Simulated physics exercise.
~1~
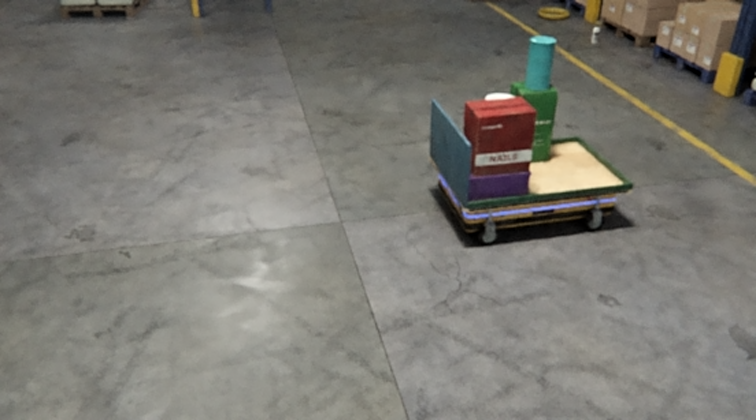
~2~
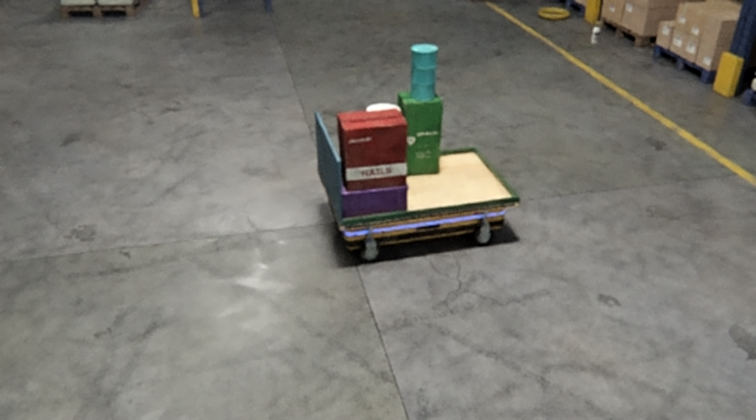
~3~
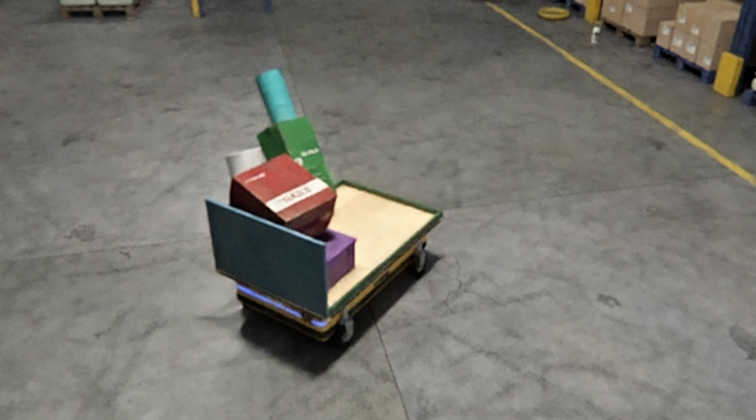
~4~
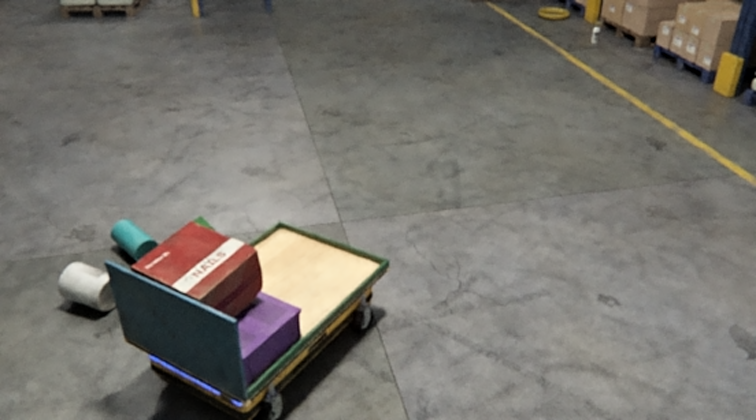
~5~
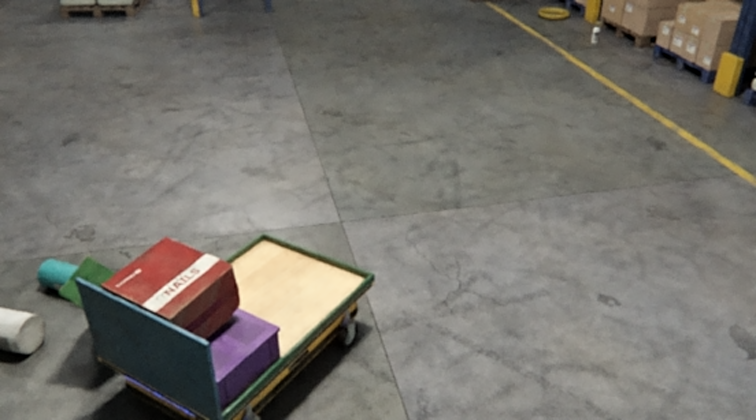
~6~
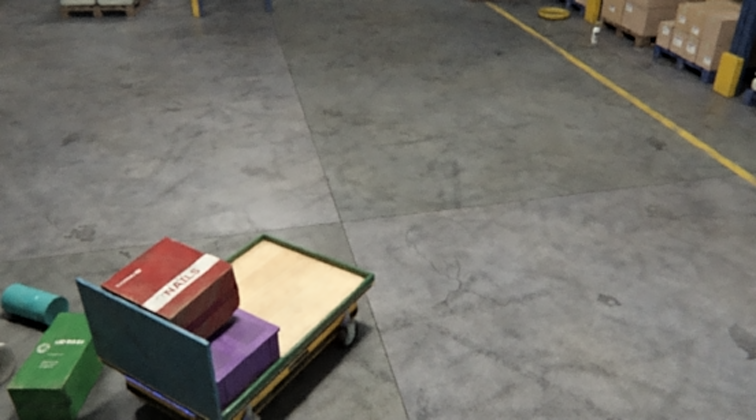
A loaded flat cart rolls left, turns and stops as three items tumble off.
